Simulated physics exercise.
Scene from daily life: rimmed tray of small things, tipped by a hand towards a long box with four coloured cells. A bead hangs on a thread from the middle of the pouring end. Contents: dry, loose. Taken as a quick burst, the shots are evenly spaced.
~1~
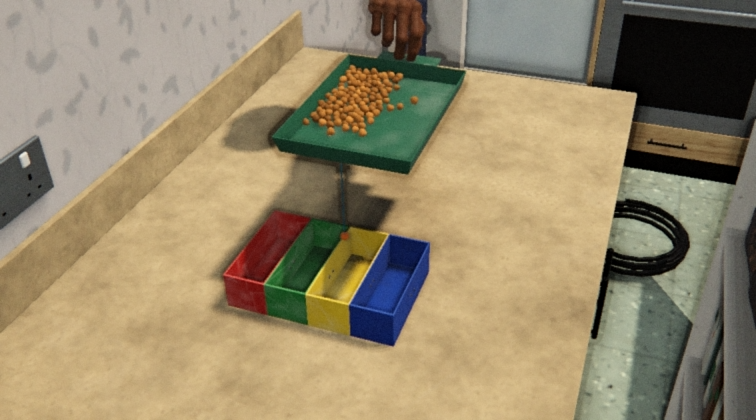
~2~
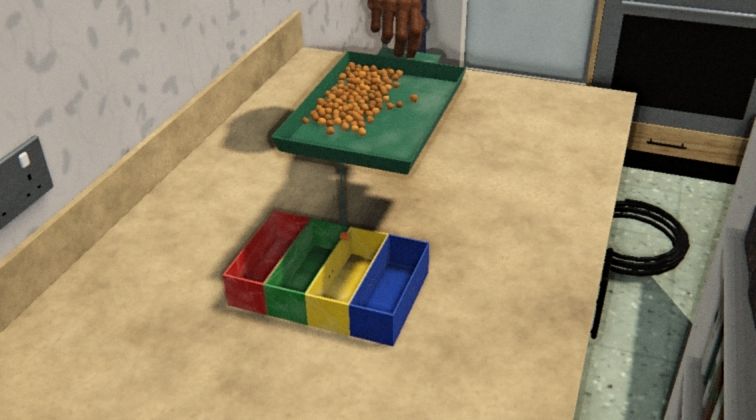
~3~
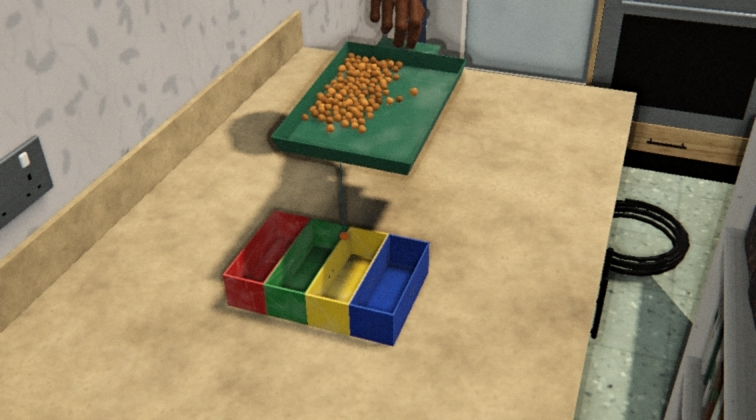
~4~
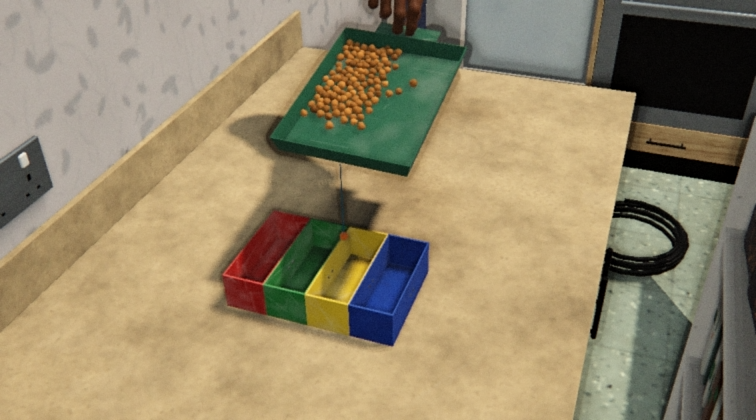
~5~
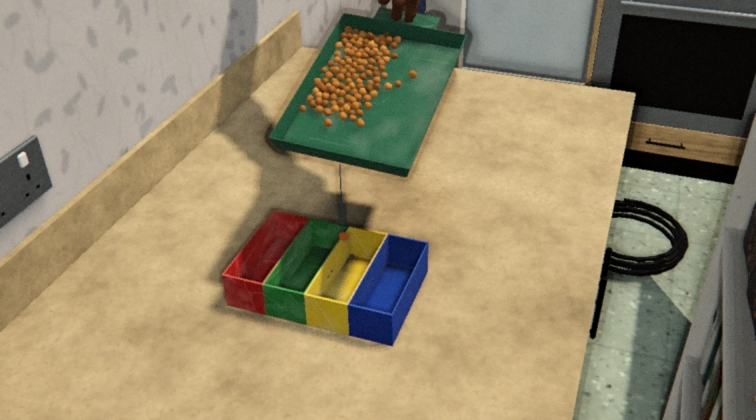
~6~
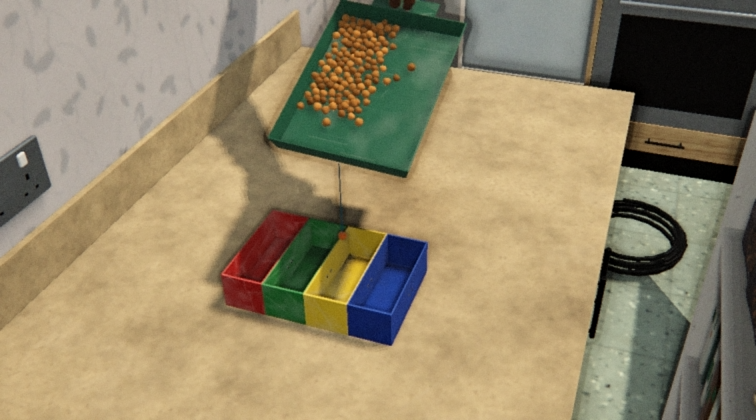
A green tray of small round orange-brown bits, held by a hand at its far end, started nearly level, then its far end was gradually raised above a box with red, green, yellow and blue compartments.
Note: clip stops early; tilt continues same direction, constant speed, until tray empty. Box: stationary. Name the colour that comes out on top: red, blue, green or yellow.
Blue comes out on top.
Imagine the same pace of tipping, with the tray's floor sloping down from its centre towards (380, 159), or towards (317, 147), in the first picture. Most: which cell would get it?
So the first one goes to that blue cell and the second to the red cell.
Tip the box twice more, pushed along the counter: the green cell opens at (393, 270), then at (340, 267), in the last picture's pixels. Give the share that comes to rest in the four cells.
The first yields 70 per cent and the second 100 per cent.
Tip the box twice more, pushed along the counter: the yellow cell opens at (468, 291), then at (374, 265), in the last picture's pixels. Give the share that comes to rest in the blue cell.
Respectively 0 percent and 20 percent.
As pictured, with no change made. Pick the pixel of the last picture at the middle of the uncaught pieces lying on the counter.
Near (382, 382).
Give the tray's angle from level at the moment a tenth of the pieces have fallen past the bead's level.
It has tipped about 75 degrees.
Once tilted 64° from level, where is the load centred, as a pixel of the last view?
(350, 153).
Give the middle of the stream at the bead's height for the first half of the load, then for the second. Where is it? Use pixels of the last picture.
Around (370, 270) first; around (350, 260) second.
Soon after the last picture, tray tipped steeply; nearly all on the tray; a small part falling or outside the box.
A little later, tray tipped past a quarter turn; about two thirds on the tray; a small part in the blue cell; a small part in the yellow cell; a stray few in the green cell; about a quarter falling or outside the box.
Later still, tray tipped past a quarter turn; about a third in the blue cell; about a quarter in the yellow cell; about a quarter in the green cell; a small part falling or outside the box.
At rest, tray tipped past a quarter turn; about a third in the blue cell; about a quarter in the yellow cell; about a quarter in the green cell; none in the red cell; a small part outside the box.
